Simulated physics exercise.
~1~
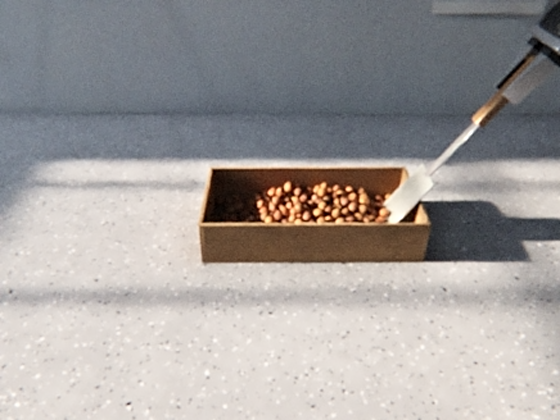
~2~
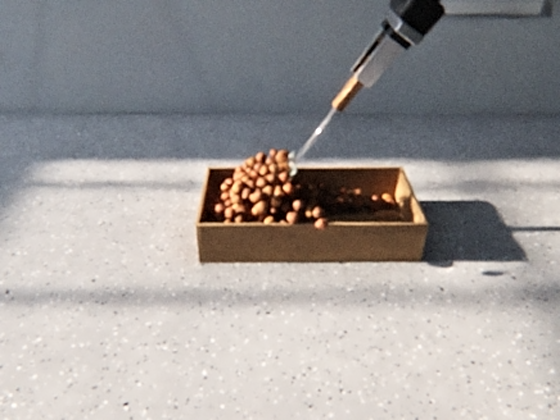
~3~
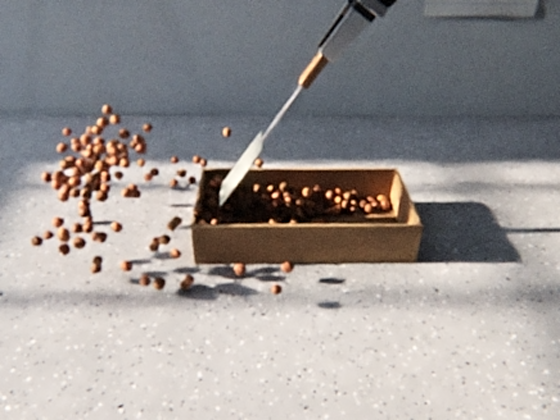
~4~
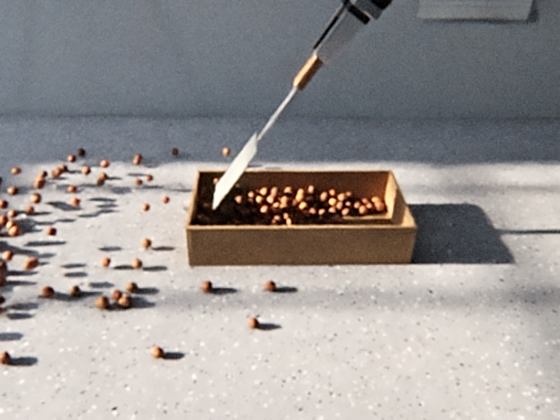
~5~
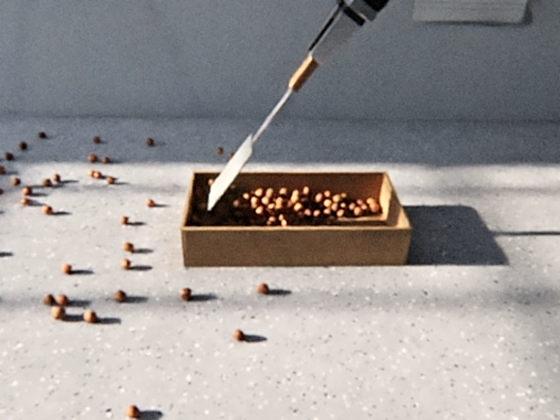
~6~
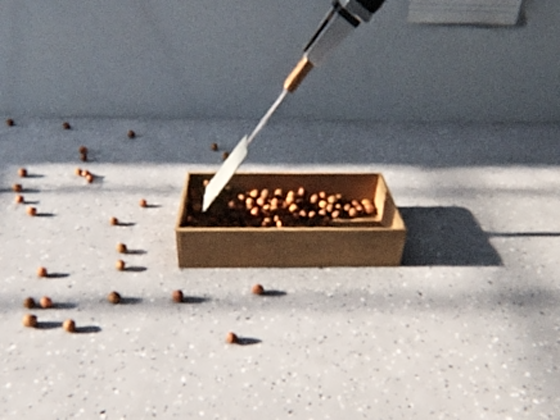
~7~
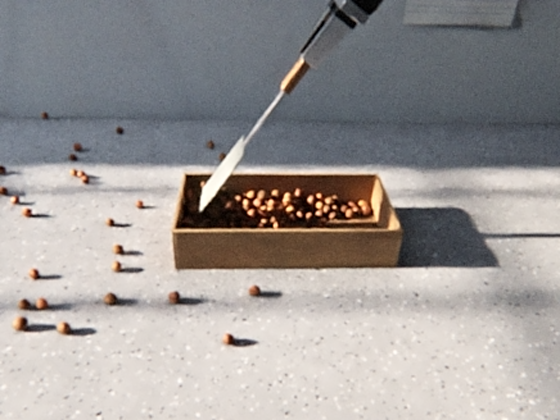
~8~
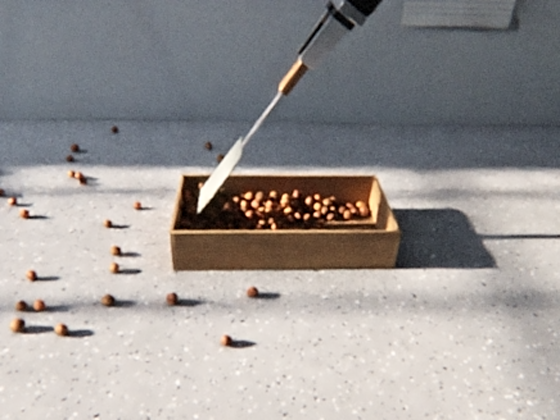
A narrow brown trough holding reddish-brown hazelnuts sits on a pale speckled tabletop before a grey wall, seen from the front and slightly above, with sunlight and shadow bands across the surface. A dark robotic tool reaching in from the upper right holds a pale paddle at the trough's right end. The paddle sweeps left, piling the nuts into a heap at the left end. Many then spill over the edge in a burst and scatter leftward and forward across the table. The paddle stops inside the left end, with the remaining nuts in the trough and the strays lying still.
